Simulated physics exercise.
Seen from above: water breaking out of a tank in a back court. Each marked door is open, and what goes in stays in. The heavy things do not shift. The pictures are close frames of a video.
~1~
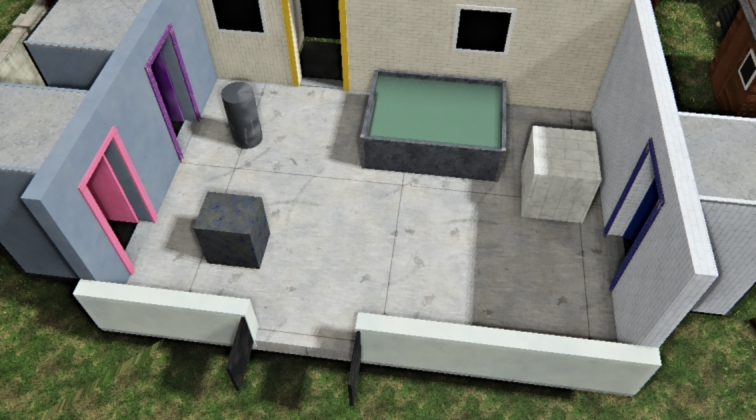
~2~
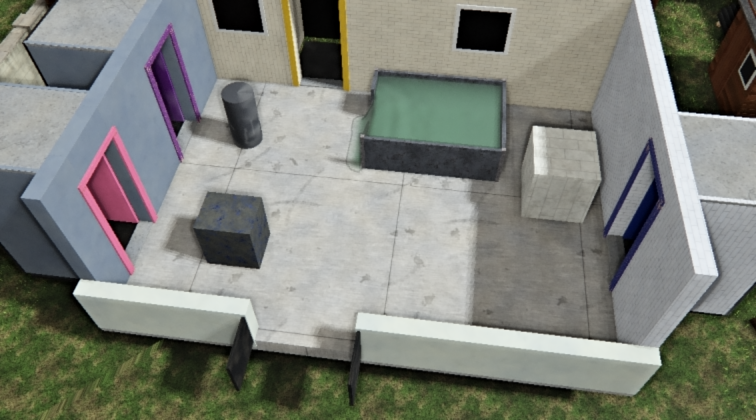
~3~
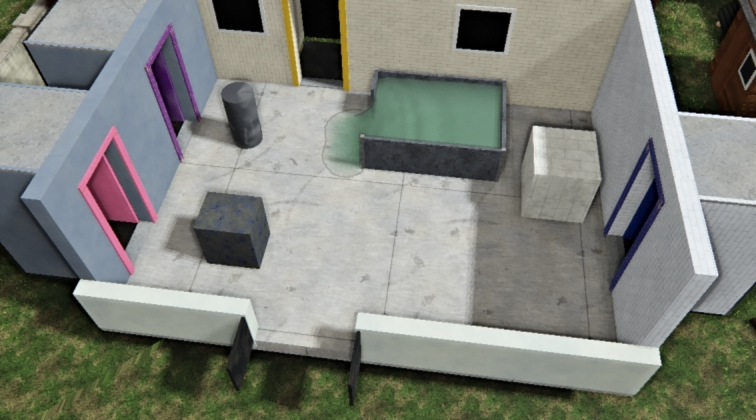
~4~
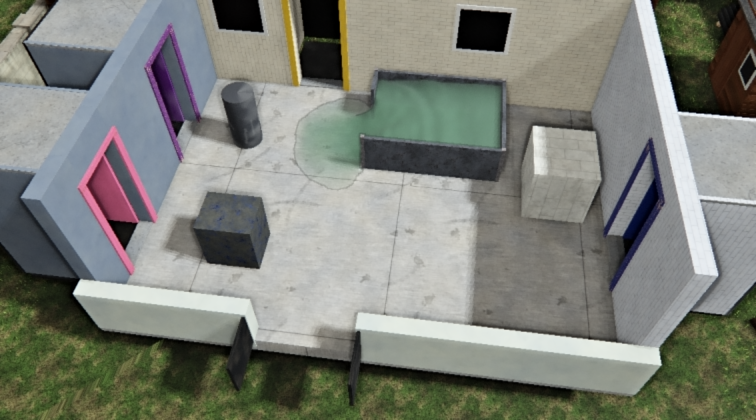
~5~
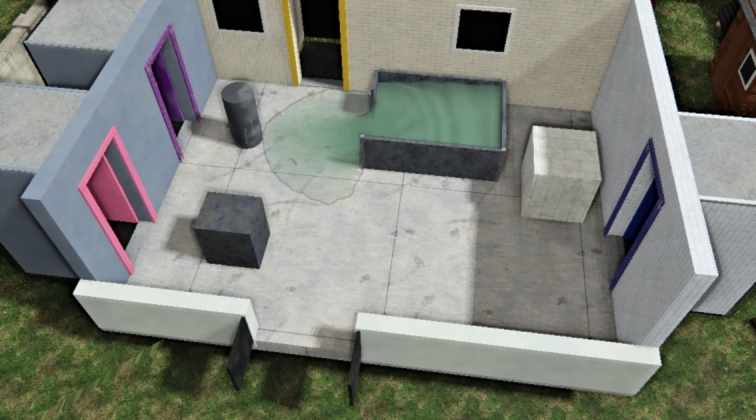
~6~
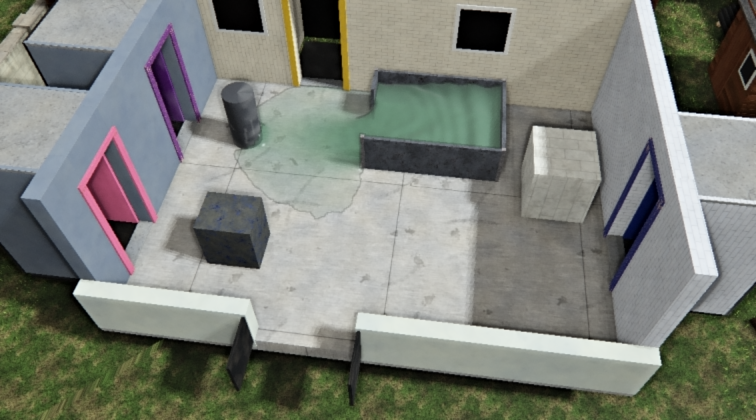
Green water sits still in a dark rectangular tank in a walled court, then breaks out through a gap at the tank's left end. It spreads leftward over the pale paving in a widening, rounded sheet, reaching the dark cylinder and nearing the dark cube as ripples cross the tank.
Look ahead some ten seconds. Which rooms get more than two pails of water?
One by one: The pink door takes more than that; the blue door stays under that; the yellow door takes more than that; the purple door takes more than that.
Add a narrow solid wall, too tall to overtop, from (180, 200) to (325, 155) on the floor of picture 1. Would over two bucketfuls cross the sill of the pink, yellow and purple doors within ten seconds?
One by one: Pink door takes more; yellow door passes that mark; purple door lets more in.
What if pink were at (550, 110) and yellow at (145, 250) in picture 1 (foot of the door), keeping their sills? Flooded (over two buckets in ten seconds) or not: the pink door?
One by one: The pink door is under.
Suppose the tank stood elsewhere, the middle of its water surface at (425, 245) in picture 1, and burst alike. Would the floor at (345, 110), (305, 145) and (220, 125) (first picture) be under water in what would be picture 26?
In that order: Flooded, under water, covered.
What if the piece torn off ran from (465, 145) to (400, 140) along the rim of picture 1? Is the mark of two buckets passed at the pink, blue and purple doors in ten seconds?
My reading: Pink goes over, blue holds, purple is under.
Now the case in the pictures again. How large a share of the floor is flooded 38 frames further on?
About 75 per cent.
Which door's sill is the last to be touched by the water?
The door marked blue.
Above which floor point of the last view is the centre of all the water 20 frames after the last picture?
At about (311, 158).
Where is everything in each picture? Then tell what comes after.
The tank at (436, 111) is whole and still, in the first frame.
The front is at (356, 167), out from the gap at (370, 132), in the second frame.
Water pours out at (370, 134) and has run to (335, 170), in the third frame.
Water pours out at (370, 135) and has run to (305, 121), in the fourth frame.
Water pours out at (370, 135) and has run to (272, 123), in the fifth frame.
The front is at a hidden place, out from the gap at (370, 134), in the sixth frame.
A moment on, water covers 30 % of the floor; the pink door not reached, the blue door not reached, the yellow door under two buckets in, the purple door wet at the sill, nothing in.
Next, water covers 35 % of the floor; the pink door under two buckets in, the blue door not reached, the yellow door under two buckets in, the purple door under two buckets in.
Then, water covers 40 % of the floor; the pink door far over two buckets in, the blue door not reached, the yellow door over two buckets in, the purple door over two buckets in.
Later, water covers 75 % of the floor; the pink door far over two buckets in, the blue door not reached, the yellow door over two buckets in, the purple door far over two buckets in.
In the end, water covers 95 % of the floor; the pink door far over two buckets in, the blue door wet at the sill, nothing in, the yellow door over two buckets in, the purple door far over two buckets in.
